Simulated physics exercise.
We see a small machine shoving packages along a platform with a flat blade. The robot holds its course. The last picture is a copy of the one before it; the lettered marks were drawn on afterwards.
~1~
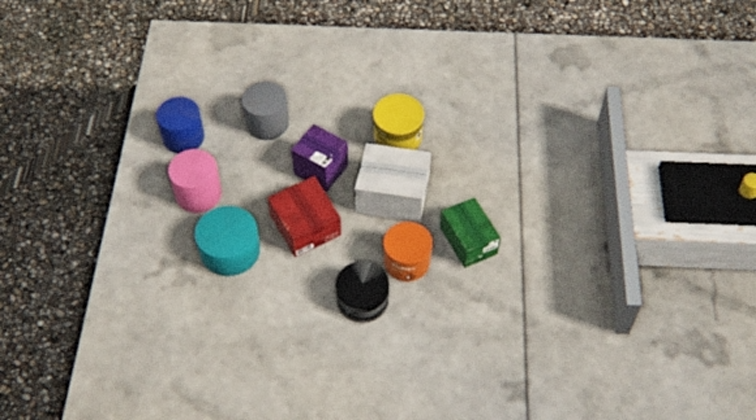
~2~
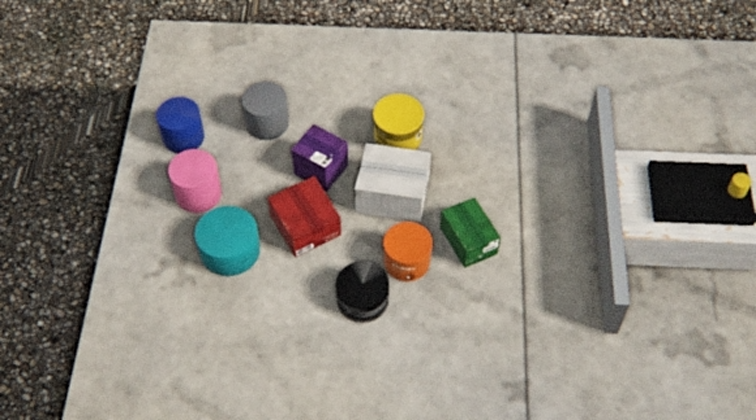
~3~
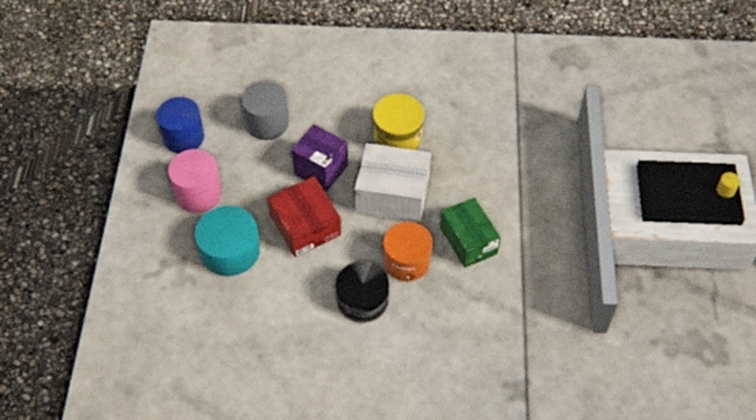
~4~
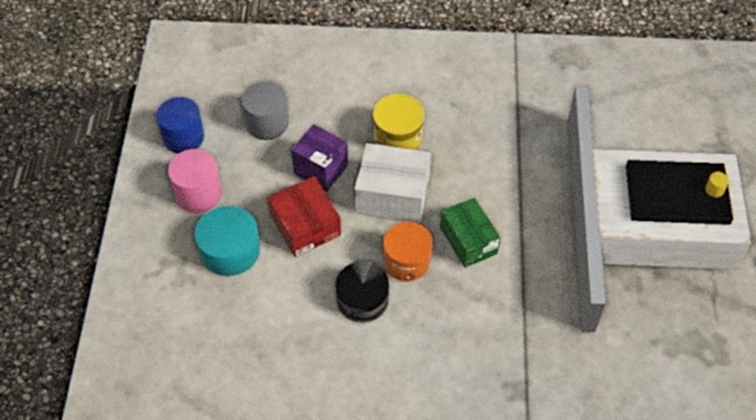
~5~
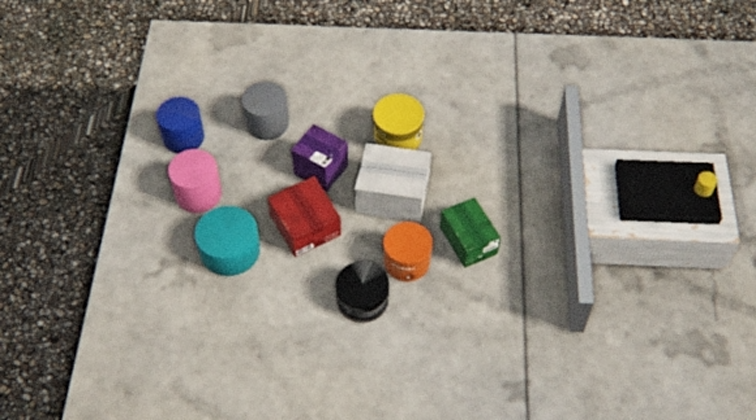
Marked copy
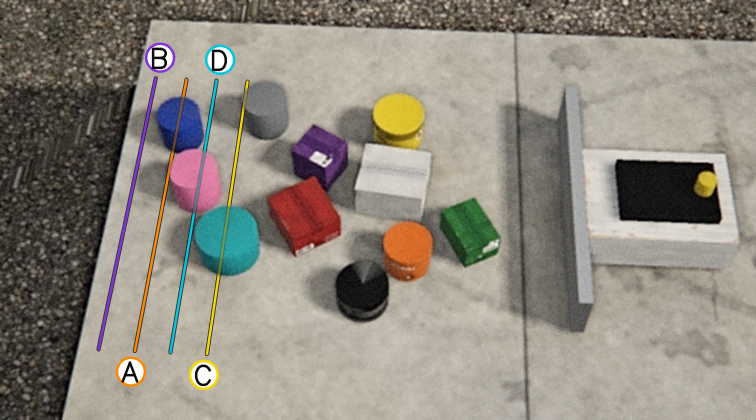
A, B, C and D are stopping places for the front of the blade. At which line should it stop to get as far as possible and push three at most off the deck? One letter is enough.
As far as mark D.
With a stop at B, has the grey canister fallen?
No.
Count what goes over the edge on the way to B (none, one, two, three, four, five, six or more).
In all, six or more.
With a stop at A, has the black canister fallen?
By then, no.
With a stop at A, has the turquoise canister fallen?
Yes.
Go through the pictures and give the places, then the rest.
Blue canister (181, 125); black canister (363, 292); yellow pail (398, 126), in the first frame.
Robot (694, 191); green parcel (470, 233), in the second frame.
Robot (682, 191); orange pail (407, 252), in the third frame.
Robot (671, 190); turquoise canister (228, 241), in the fourth frame.
Robot (660, 190); grey canister (266, 111); red box (305, 216); blue canister (181, 125), in the fifth frame.
On the copy, A at (163, 204); B at (130, 202); C at (229, 206); D at (195, 205).
On D. First, robot (520, 184); black canister (356, 301); orange pail (379, 261).
Then, robot (382, 179); pink canister (189, 178); turquoise canister (178, 257).
Finally, robot (274, 175); blue canister over the edge; pink canister over the edge; two fallen.
By contrast, A drops five; B drops ten; C is within the limit but short.
